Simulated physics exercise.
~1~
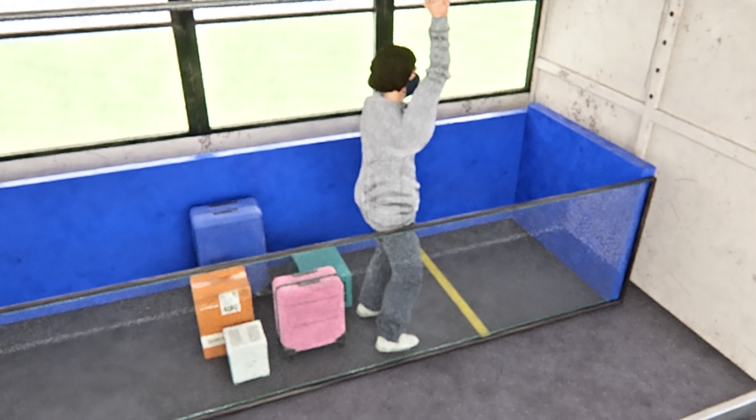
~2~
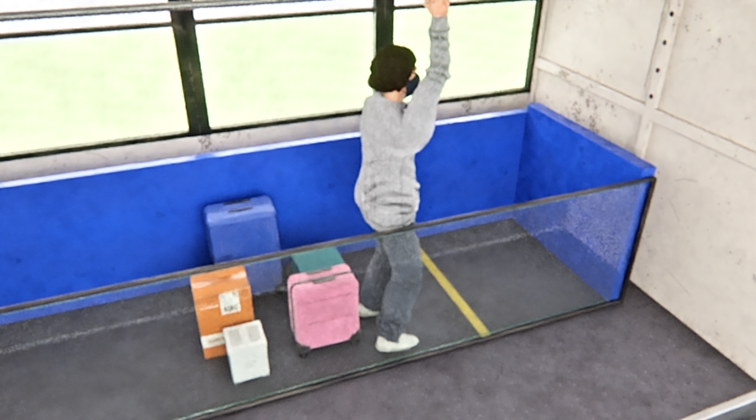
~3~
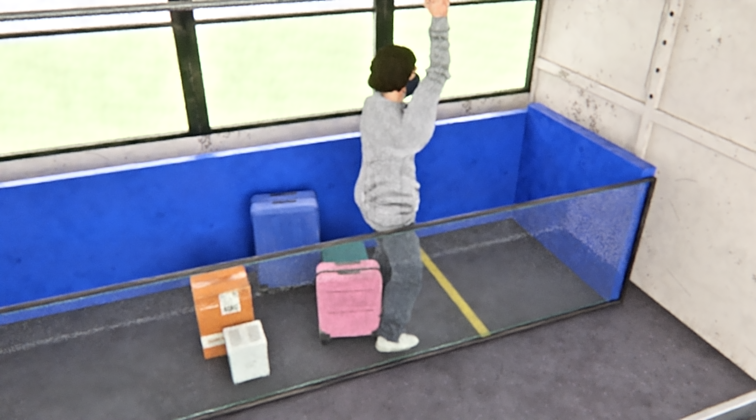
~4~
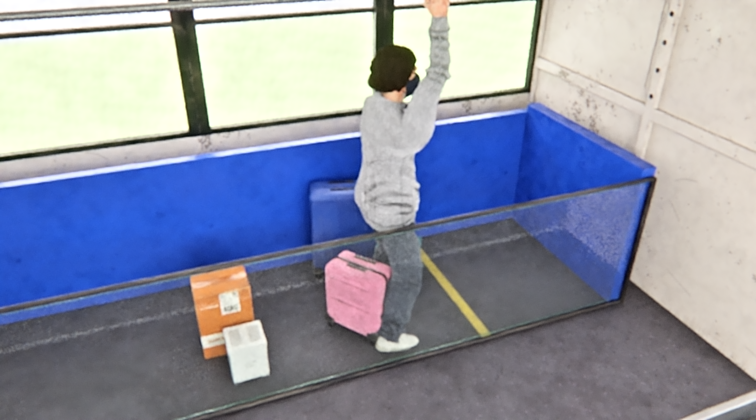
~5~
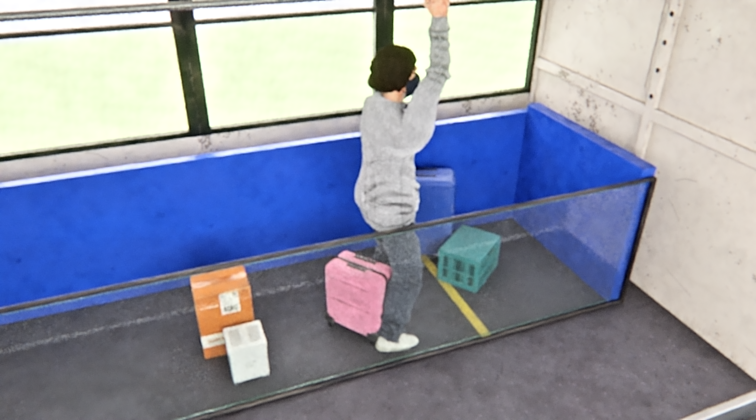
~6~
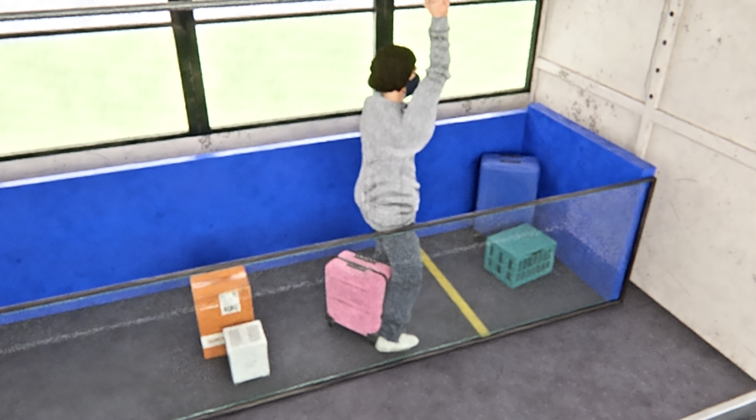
In a bay with low blue walls and a clear front panel, a person in a grey sweater, dark cap and mask stands with one arm raised, feet planted among loose luggage left of a yellow floor line. A big blue wheeled case, a teal crate and a small pink case begin sliding right, while an orange pack and a white tub stay put. The pink case stops against the person's legs, still upright. The blue case and the crate pass behind the person and emerge on the other side. Both end beyond the line near the right wall, the pink case short of it.
